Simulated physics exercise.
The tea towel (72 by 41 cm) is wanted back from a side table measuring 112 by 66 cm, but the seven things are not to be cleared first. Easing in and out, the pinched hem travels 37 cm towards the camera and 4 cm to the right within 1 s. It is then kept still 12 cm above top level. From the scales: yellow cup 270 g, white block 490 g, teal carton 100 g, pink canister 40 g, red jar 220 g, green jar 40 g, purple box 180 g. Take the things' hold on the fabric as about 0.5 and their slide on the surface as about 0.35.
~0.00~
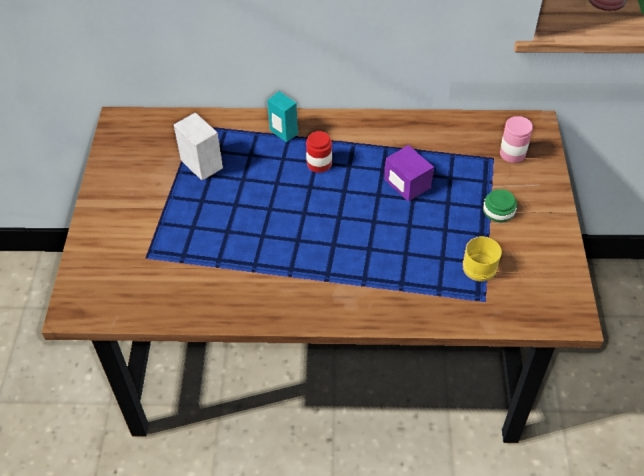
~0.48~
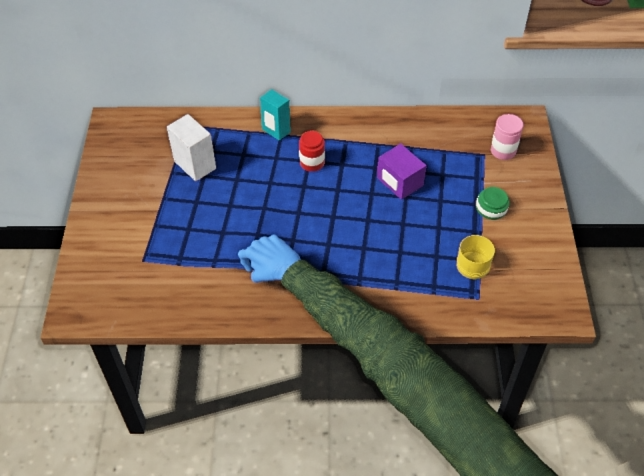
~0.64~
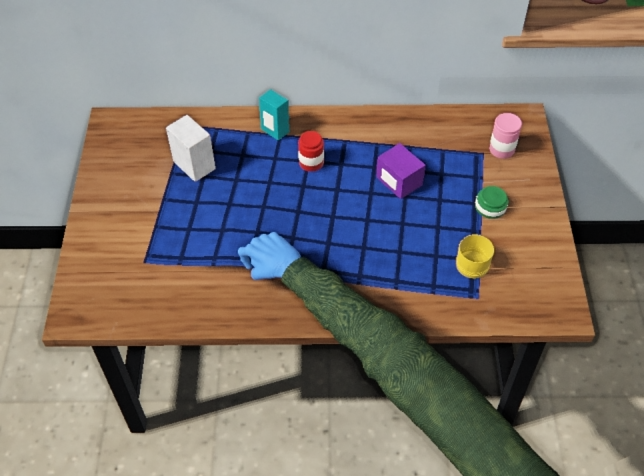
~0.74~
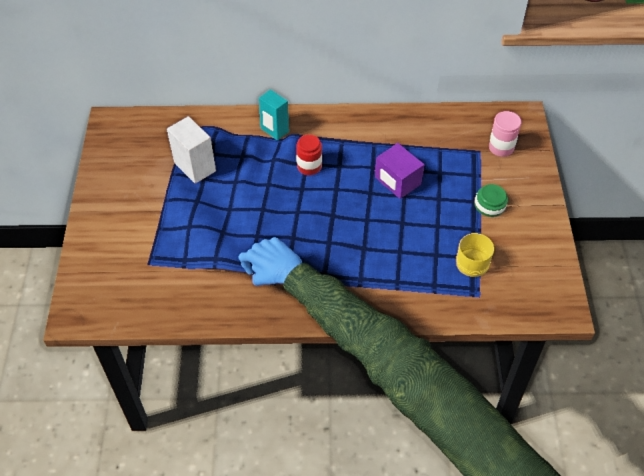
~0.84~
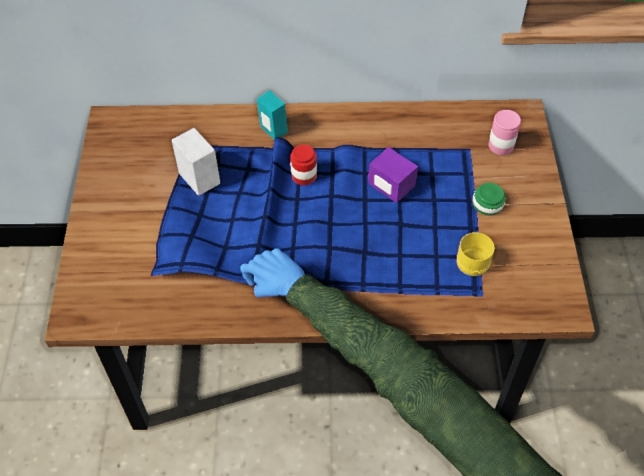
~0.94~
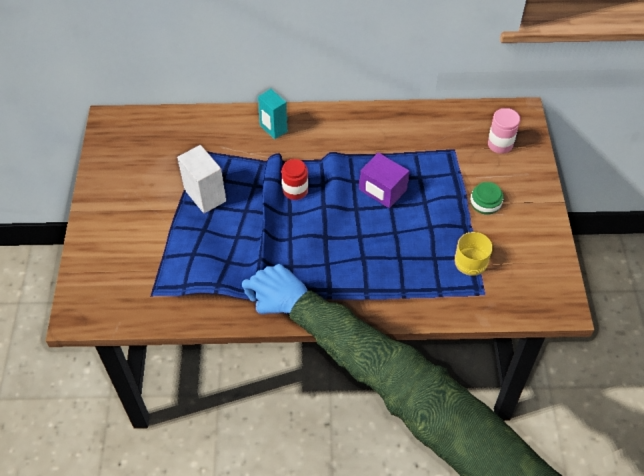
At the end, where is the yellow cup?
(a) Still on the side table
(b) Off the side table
The answer is a.
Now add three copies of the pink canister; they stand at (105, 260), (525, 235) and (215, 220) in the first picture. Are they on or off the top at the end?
In order: Holds on; holds on; comes off.
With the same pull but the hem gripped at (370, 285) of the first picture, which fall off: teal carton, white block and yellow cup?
Teal carton is left on top, white block is left on top, yellow cup is lost.
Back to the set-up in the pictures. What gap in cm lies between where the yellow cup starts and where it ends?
The yellow cup ends 15 cm from where it began.
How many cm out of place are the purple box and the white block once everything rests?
Result: Purple box 30 cm, white block 45 cm.
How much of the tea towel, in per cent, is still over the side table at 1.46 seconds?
Share within the edges: Approx. 65 %.
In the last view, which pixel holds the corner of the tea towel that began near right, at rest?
(457, 321) or thereabouts.
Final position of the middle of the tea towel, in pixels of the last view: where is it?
Midpoint, last view: Approx. (281, 342).
By 1.1 s, 100 % of the tea towel is still over the top; yellow cup 3 cm off its start, red jar 19 cm off its start, white block 19 cm off its start.
By 1.3 s, 80 % of the tea towel is still over the top; yellow cup 9 cm off its start, white block 31 cm off its start, red jar 30 cm off its start.
By 1.5 s, 65 % of the tea towel is still over the top; yellow cup 15 cm off its start at (425, 282), white block 39 cm off its start at (206, 276), red jar 38 cm off its start at (282, 276).
By 1.6 s, 60 % of the tea towel is still over the top; yellow cup 16 cm off its start, white block 43 cm off its start, red jar 41 cm off its start.
By 3.2 s, 60 % of the tea towel is still over the top; yellow cup 16 cm off its start at (422, 290), white block 43 cm off its start at (206, 289), red jar on its side, 41 cm off its start at (321, 302), purple box 31 cm off its start at (340, 260).
